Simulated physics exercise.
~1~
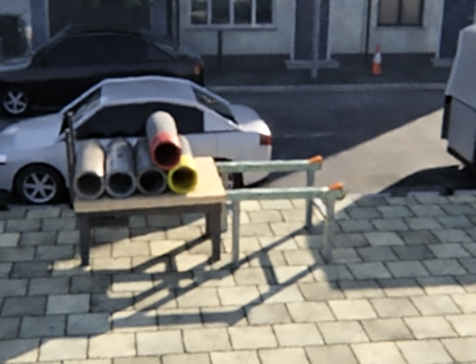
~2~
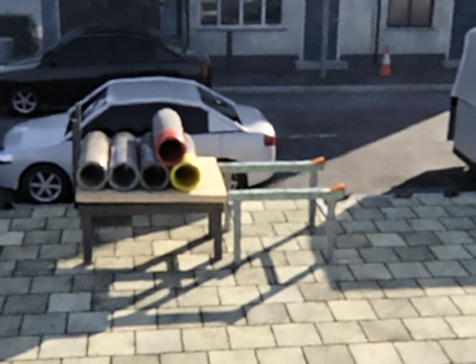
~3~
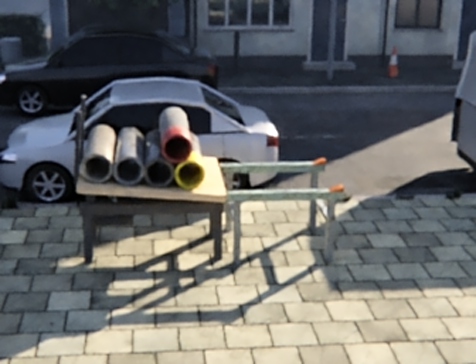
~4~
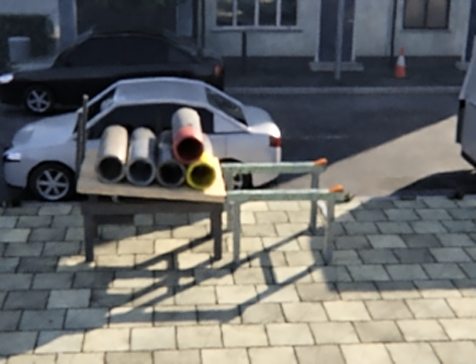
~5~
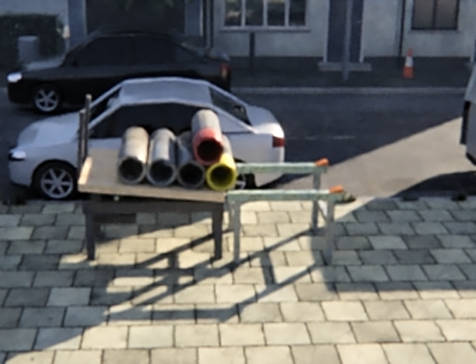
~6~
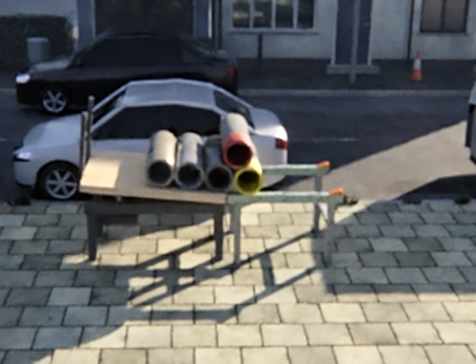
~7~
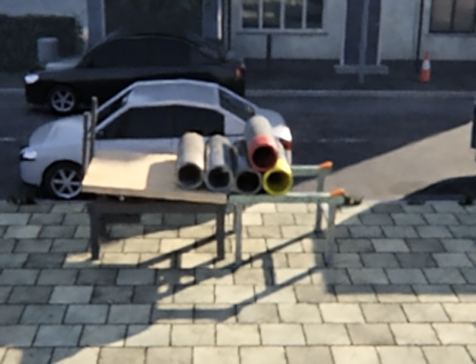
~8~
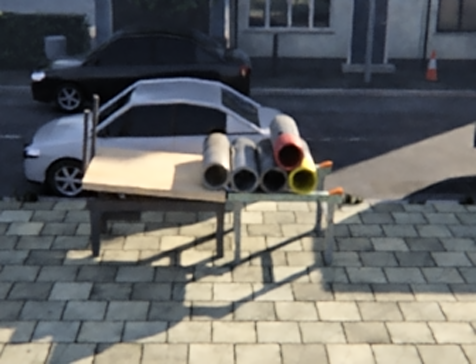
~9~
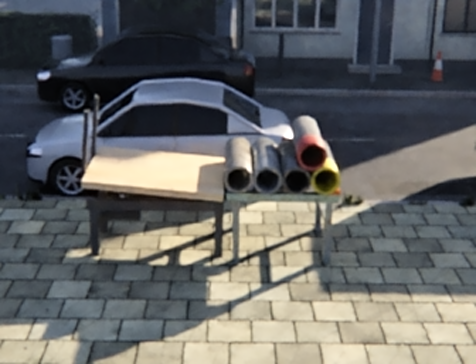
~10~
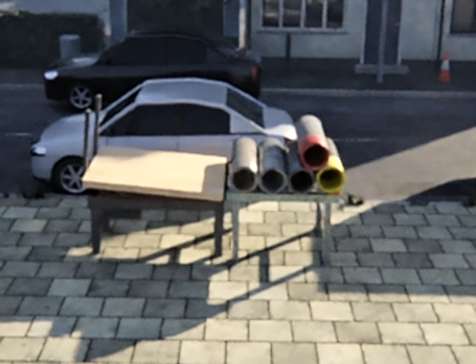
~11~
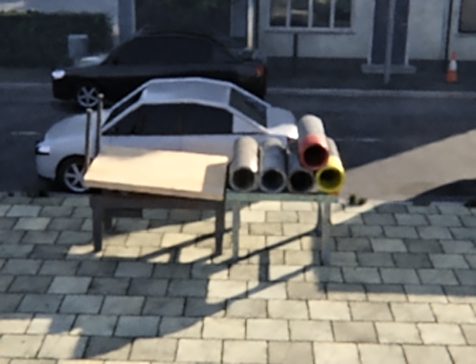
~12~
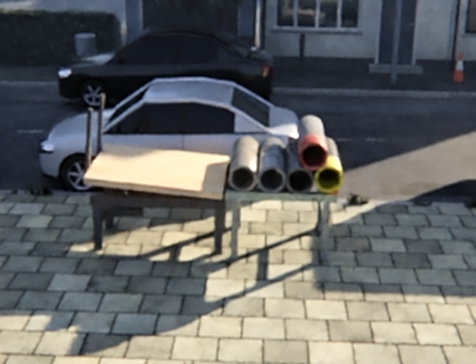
Five stacked pipes roll right from a wooden deck onto rails and stop, still stacked.
